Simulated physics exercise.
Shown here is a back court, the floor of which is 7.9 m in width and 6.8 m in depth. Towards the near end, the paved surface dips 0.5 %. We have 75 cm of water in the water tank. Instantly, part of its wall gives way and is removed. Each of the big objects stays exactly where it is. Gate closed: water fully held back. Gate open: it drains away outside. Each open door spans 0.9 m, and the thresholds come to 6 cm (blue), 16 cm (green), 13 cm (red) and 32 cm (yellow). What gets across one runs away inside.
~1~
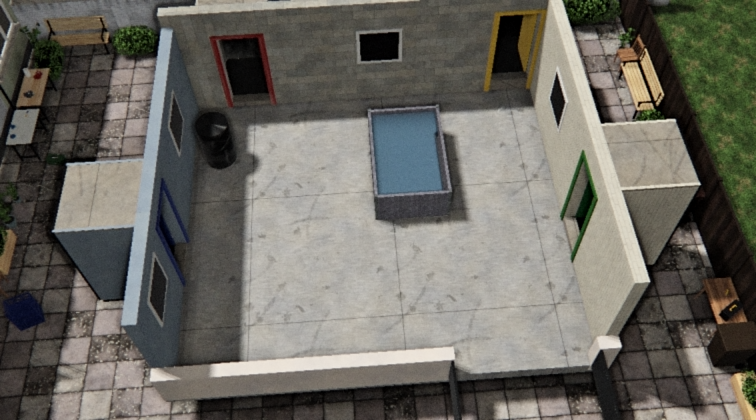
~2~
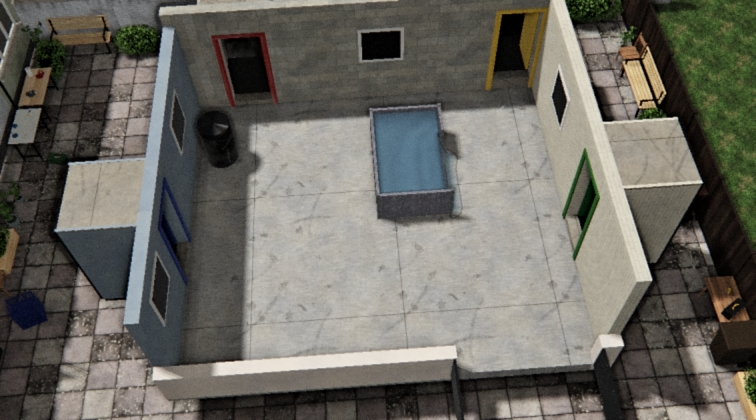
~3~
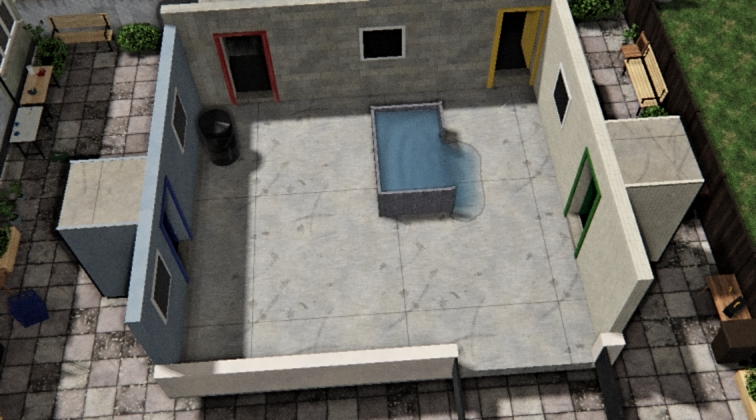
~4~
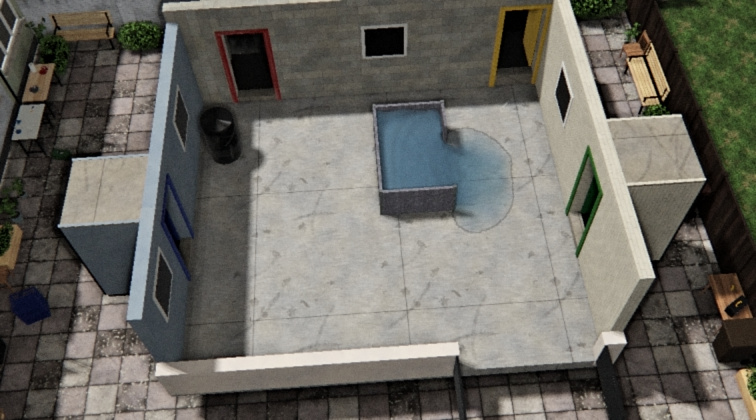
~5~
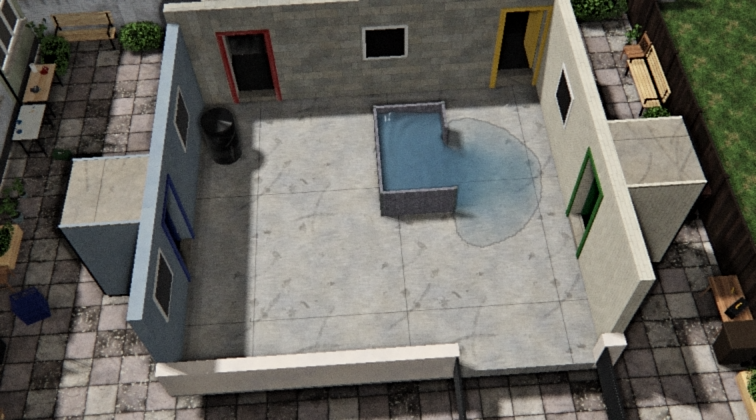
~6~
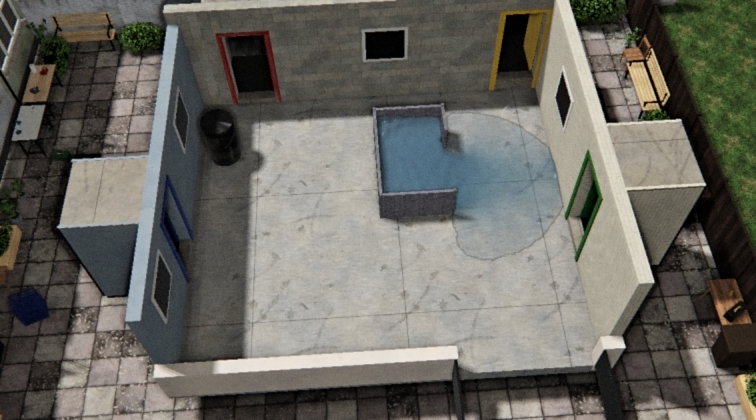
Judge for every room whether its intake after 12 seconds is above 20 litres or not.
In order: At the blue door it looks set to land under the limit; at the green door it looks set to land over the limit; at the red door it looks set to land under the limit; at the yellow door it looks set to land under the limit.
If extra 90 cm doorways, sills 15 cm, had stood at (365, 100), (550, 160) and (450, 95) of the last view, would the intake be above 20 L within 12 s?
In turn: Not over, over, not over.
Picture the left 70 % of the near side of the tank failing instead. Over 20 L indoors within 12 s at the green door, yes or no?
Then green does not exceed it.
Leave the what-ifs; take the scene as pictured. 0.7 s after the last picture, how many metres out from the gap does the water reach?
About 3.4 m.
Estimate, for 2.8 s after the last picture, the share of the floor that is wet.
Near 30 per cent is wet.
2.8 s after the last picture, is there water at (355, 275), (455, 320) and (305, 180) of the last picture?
Listed in turn: Spared so far / spared so far / spared so far.
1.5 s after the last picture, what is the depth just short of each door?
Centimetres: Blue 0 / green 25 / red 0 / yellow 29.
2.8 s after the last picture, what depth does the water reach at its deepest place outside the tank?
It gets to some 23 cm.
Then, 0.7 s after the last picture water covers 20 % of the floor and is deepest (44 cm) near (553, 189); blue door not reached, green door 26 cm at the sill, 2 L in, red door not reached, yellow door 1 cm at the sill, 0 L in.
Then, 1.5 s after the last picture water covers 25 % of the floor and is deepest (36 cm) near (530, 91); blue door not reached, green door 25 cm at the sill, 34 L in, red door not reached, yellow door 29 cm at the sill, 0 L in.
Then, 2.8 s after the last picture water covers 30 % of the floor and is deepest (23 cm) near (589, 344); blue door not reached, green door 16 cm at the sill, 53 L in, red door not reached, yellow door 21 cm at the sill, 2 L in.
Then, 6.3 s after the last picture water covers 55 % of the floor and is deepest (12 cm) near (204, 115); blue door not reached, green door 7 cm at the sill, 54 L in, red door 4 cm at the sill, 0 L in, yellow door 7 cm at the sill, 2 L in.
Then, 11.3 s after the last picture water covers 75 % of the floor and is deepest (6 cm) near (180, 379); blue door 3 cm at the sill, 0 L in, green door 4 cm at the sill, 54 L in, red door 5 cm at the sill, 0 L in, yellow door 3 cm at the sill, 2 L in.
